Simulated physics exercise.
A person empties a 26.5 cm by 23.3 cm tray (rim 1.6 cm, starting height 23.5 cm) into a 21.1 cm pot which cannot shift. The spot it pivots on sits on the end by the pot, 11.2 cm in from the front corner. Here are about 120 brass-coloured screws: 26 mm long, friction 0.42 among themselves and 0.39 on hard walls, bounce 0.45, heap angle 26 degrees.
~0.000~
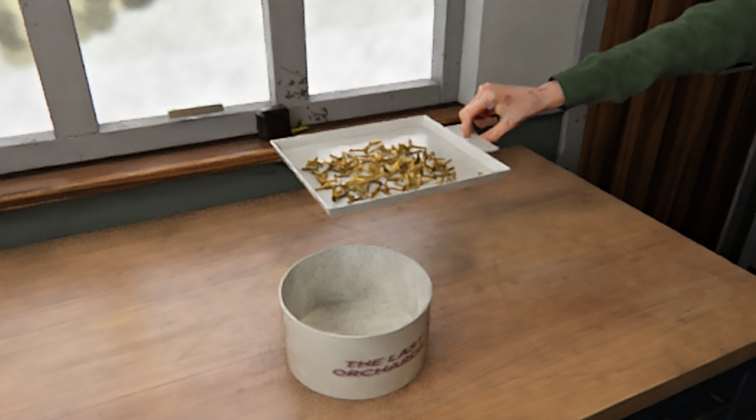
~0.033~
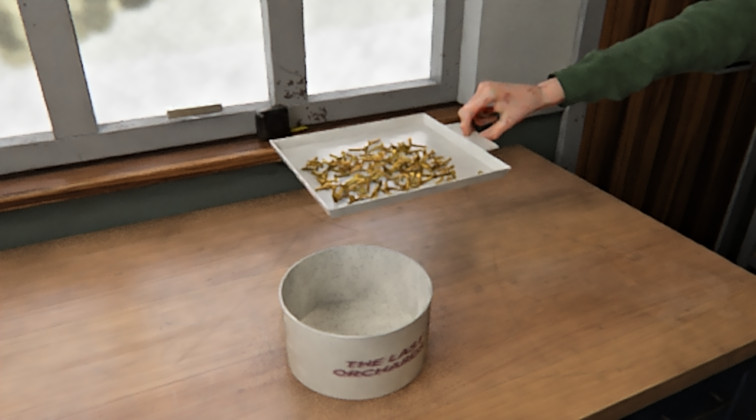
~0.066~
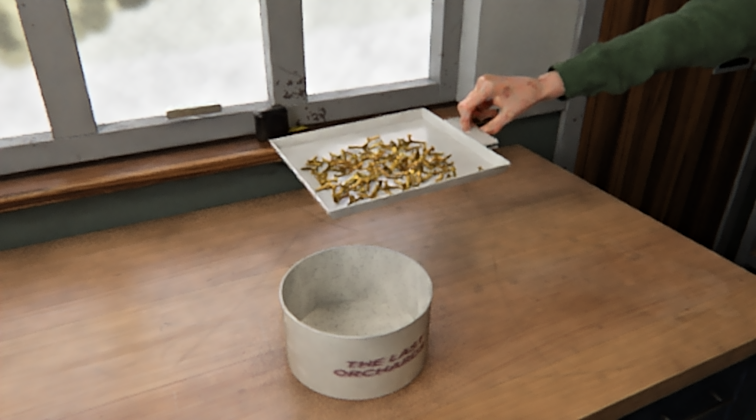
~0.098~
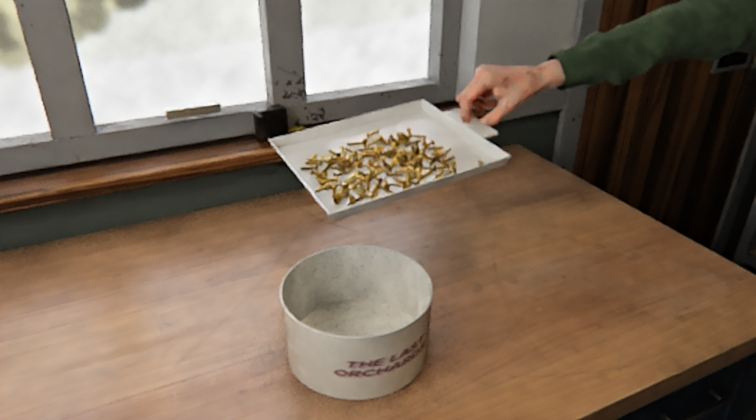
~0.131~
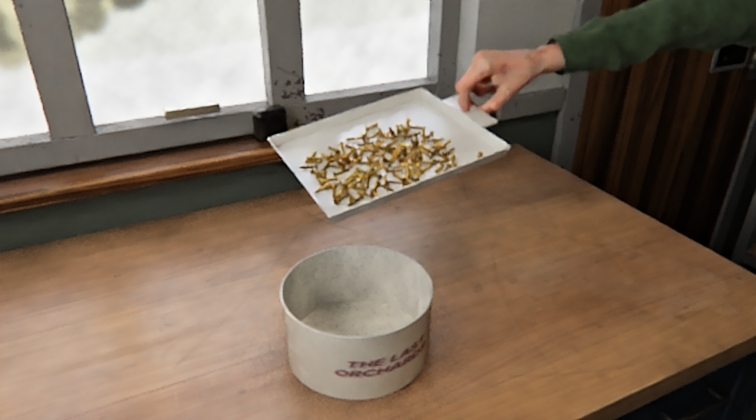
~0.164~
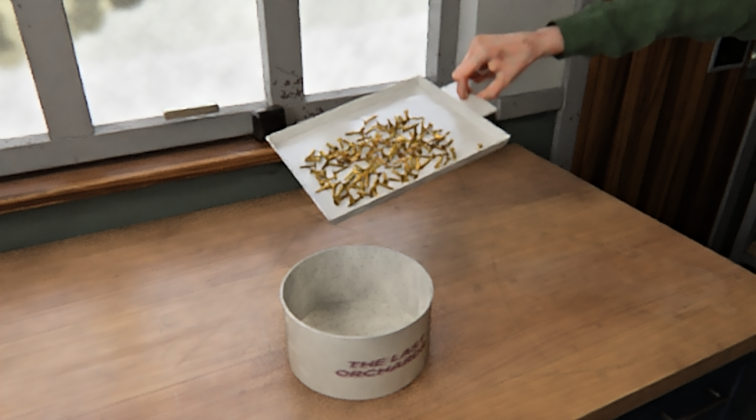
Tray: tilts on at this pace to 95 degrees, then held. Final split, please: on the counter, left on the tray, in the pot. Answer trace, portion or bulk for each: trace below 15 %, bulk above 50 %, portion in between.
Counter: Portion. Left on the tray: Trace. Pot: Bulk.
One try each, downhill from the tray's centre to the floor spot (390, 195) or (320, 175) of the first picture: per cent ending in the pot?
About 90 and 10 per cent.
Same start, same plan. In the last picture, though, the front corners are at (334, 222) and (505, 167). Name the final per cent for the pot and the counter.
Pot 90; counter 10.
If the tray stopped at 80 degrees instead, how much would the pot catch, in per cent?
It would be near 70 per cent.
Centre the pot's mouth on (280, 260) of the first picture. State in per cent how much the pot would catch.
Some 55 per cent.
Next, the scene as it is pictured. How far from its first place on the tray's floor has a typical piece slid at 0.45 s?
Roughly 6 cm.
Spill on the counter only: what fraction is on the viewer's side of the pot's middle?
Some 30 per cent.
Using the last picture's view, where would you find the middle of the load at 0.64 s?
Load centre: About (311, 237) px.
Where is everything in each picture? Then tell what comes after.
The first picture shows tray tilt 0 degrees, front corners at (331, 206) and (505, 168); middle of the pieces at (385, 168); pot at (356, 286).
The second picture shows tray tilt 1 degrees, front corners at (332, 207) and (505, 166); middle of the pieces at (385, 167).
The third picture shows tray tilt 3 degrees, front corners at (332, 208) and (505, 162); middle of the pieces at (385, 165).
The fourth picture shows tray tilt 6 degrees, front corners at (332, 210) and (505, 155), lowest corner left front; middle of the pieces at (384, 162).
The fifth picture shows tray tilt 10 degrees, front corners at (332, 213) and (505, 146), lowest corner left front; middle of the pieces at (384, 157).
The sixth picture shows tray tilt 15 degrees, front corners at (332, 215) and (504, 136), lowest corner left front; middle of the pieces at (383, 152); pot at (357, 286). Its pace works out near 140 degrees a second.
Then, at 0.45 s, tilt 55 degrees; the tray holds 100 %, the pot 0 %.
After 0.64 s, tilt 81 degrees; the tray holds 40 %, the pot 5 %.
Then, at 0.95 s, tilt 95 degrees; the tray holds 0 %, the pot 75 %.
At rest (1.9 s), counter 25 %, tray 0 %, pot 75 %.
